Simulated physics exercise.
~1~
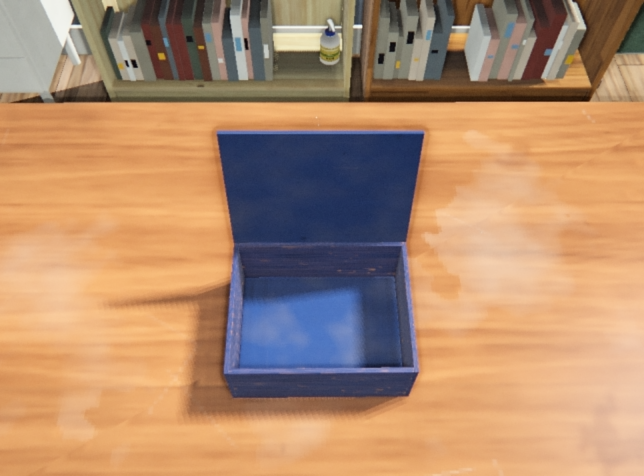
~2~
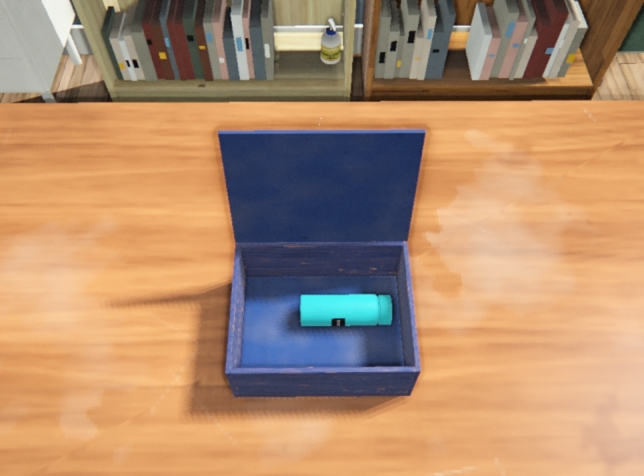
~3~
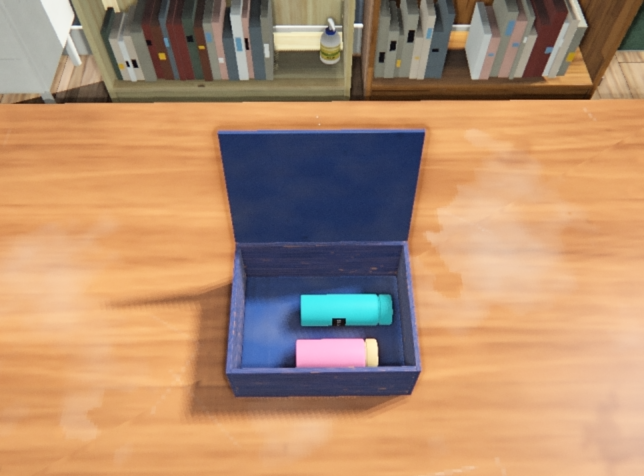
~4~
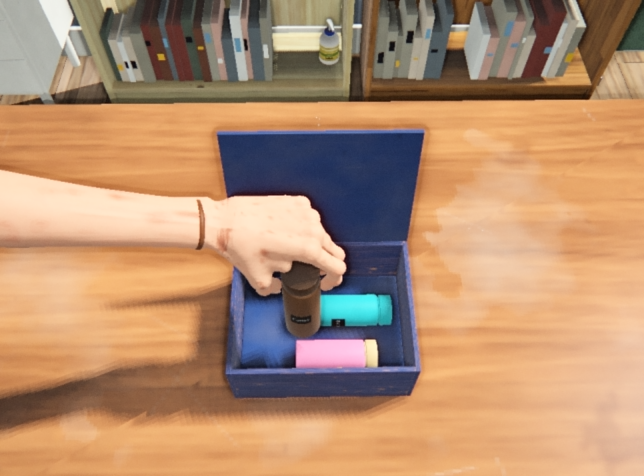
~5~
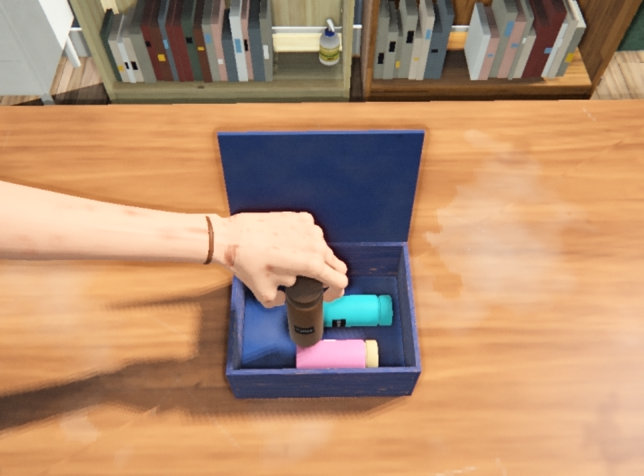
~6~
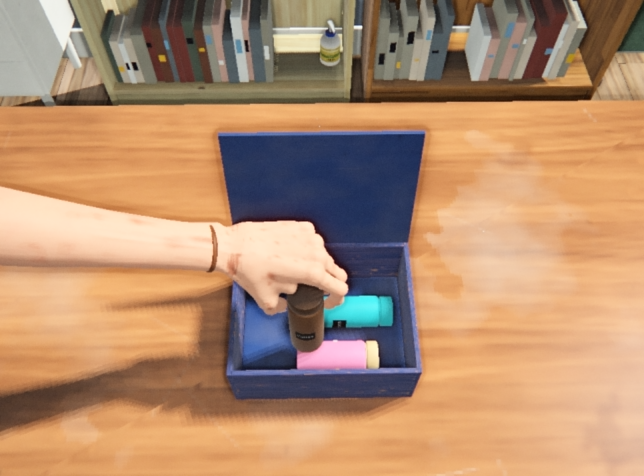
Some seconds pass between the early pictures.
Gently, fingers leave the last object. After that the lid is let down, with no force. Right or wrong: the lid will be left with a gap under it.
Wrong, it closes.
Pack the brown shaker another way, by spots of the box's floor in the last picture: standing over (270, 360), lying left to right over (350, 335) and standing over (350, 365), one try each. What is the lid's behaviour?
First, it is held up; second, it closes; third, it is held up.
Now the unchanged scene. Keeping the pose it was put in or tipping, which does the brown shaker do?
In the end, it winds up askew.
Then, 0.70 s later than the last frame, brown shaker on its side near (304, 302).
Then, 1.50 s later than the last frame, lid 65° above the rim; brown shaker on its side near (282, 309).
Then, 1.70 s later than the last frame, lid 50° above the rim; brown shaker on its side near (275, 316).
Then, 2.10 s later than the last frame, lid 13° above the rim; brown shaker on its side near (275, 316).
When it is over, lid shut; lying over in the box, brown shaker; the other 2 as before. End places, in pixels of the last picture, brown shaker near (279, 314).
